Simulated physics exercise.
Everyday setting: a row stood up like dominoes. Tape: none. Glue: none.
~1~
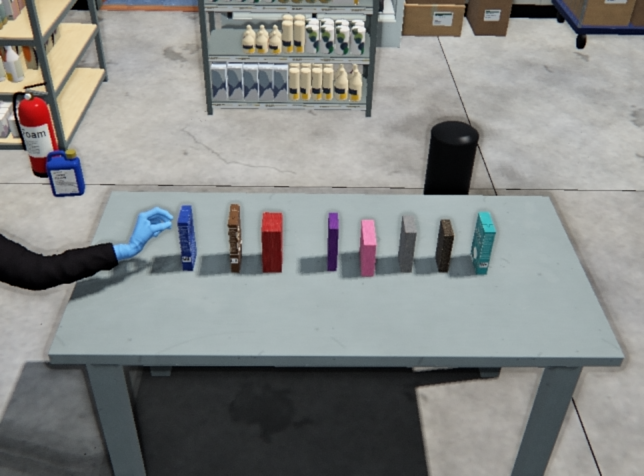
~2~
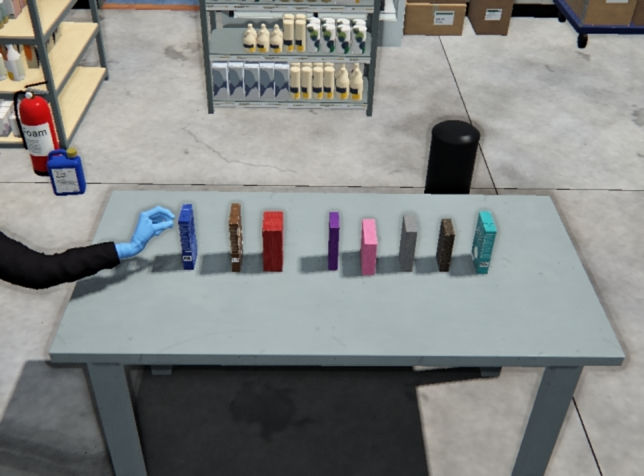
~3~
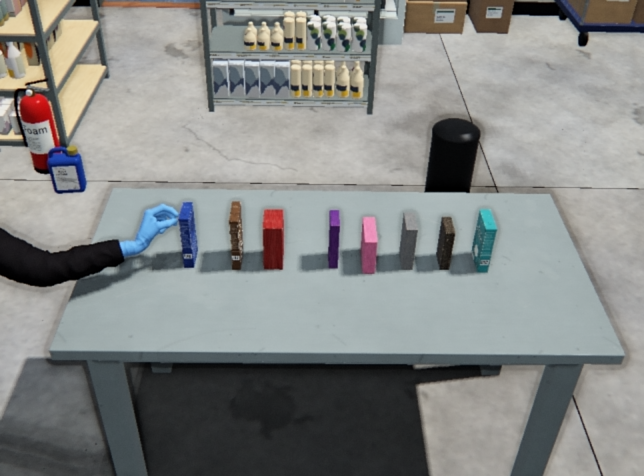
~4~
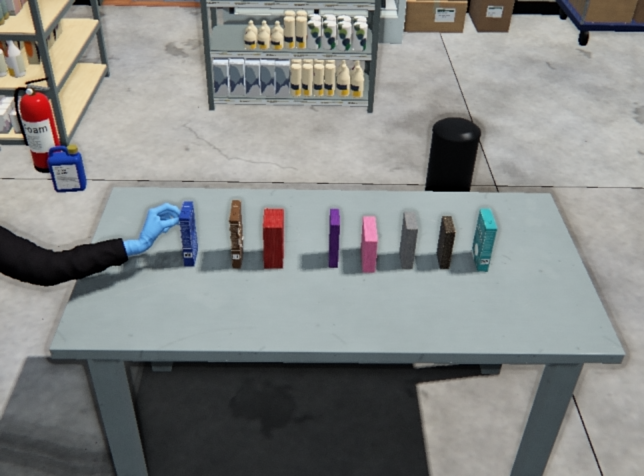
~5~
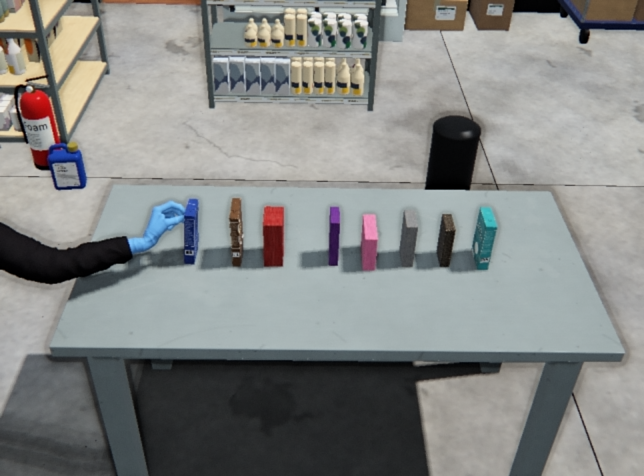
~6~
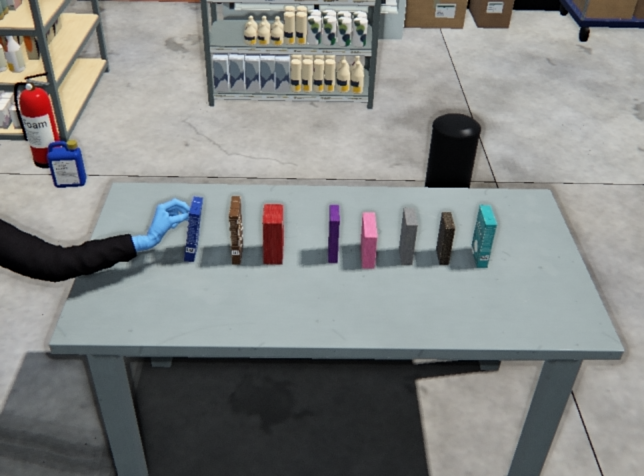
In a warehouse seen from in front of and slightly above a grey table, shelves of bottles, cardboard boxes and a red fire extinguisher stand behind on a concrete floor. Upright along the table, left to right, are blue, brown, red, purple, pink, grey, dark and teal box-like pieces. A blue-gloved hand reaches from the left, moves slightly right to the blue piece and tilts it a little rightward.
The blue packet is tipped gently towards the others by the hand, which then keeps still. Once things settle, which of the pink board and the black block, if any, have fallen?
Pink board: Standing, black block: Standing.
Then, 0.30 s on from there, blue packet 42° over; brown packet turned 5° from how it was put.
Then, 0.40 s on from there, blue packet 58° over; brown packet turned 23° from how it was put.
In the end, left askew, brown packet; the other 5 unmoved. At the end, from the last picture's camera, pink board near (369, 241), black block near (445, 239).
